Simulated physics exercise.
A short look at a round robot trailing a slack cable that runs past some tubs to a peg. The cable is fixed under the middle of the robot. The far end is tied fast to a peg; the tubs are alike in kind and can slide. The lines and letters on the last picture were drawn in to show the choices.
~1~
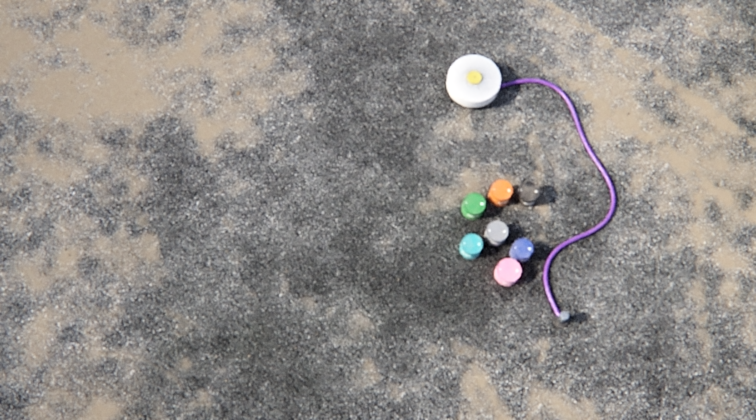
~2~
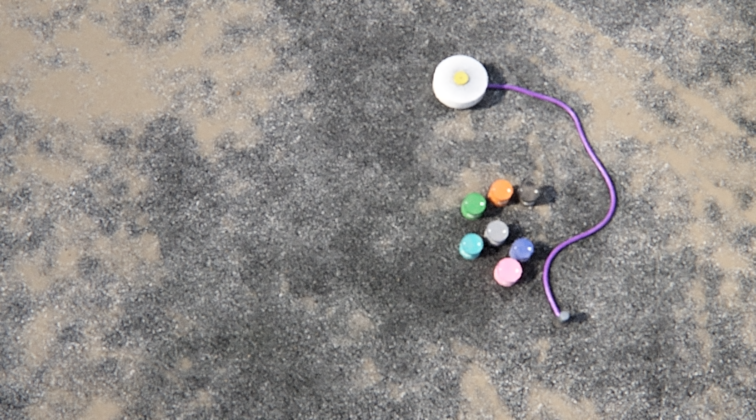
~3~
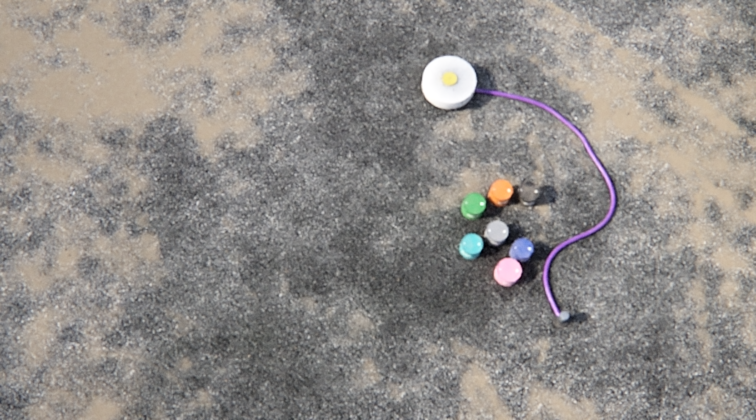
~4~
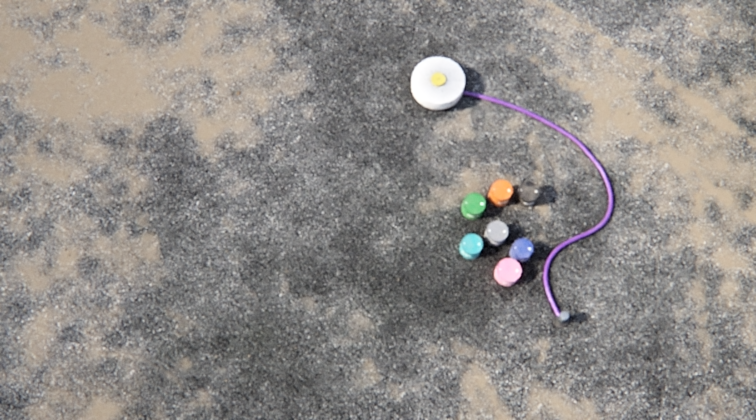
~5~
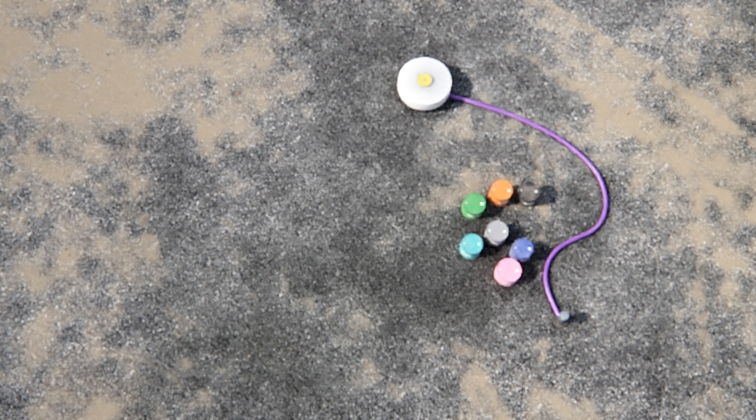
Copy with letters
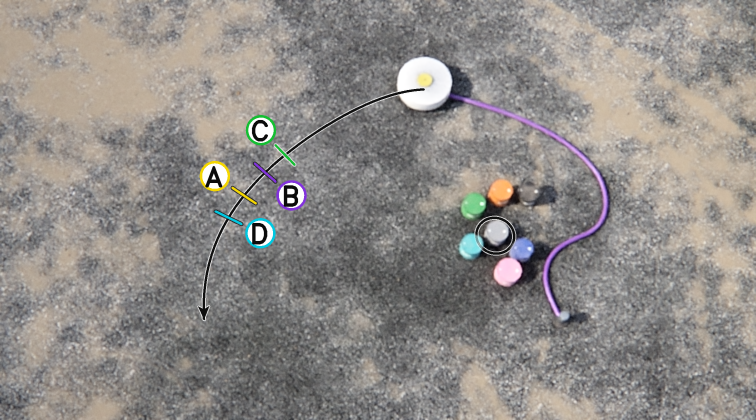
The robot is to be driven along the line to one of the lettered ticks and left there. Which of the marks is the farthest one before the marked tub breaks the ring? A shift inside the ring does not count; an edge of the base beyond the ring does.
A is the last safe stop.
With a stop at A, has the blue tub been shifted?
No.
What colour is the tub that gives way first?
The black tub.
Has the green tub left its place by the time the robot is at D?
Yes.
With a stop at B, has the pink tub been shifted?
No.
On the marked copy, A at (244, 196); B at (265, 173); C at (285, 155); D at (229, 218); the ring at (495, 236); the route from (424, 89) via (272, 166) to (204, 319).
With A. Early on, robot (354, 106); grey tub (496, 233).
Further on, robot (289, 147); grey tub (496, 233).
At the end, robot (243, 192); grey tub (495, 236); orange tub (488, 209); green tub (466, 208); black tub (507, 219); the grey tub is still in its ring.
As for the rest, B is safe but short; C is safe but short; D drags the ringed tub to (490, 247).
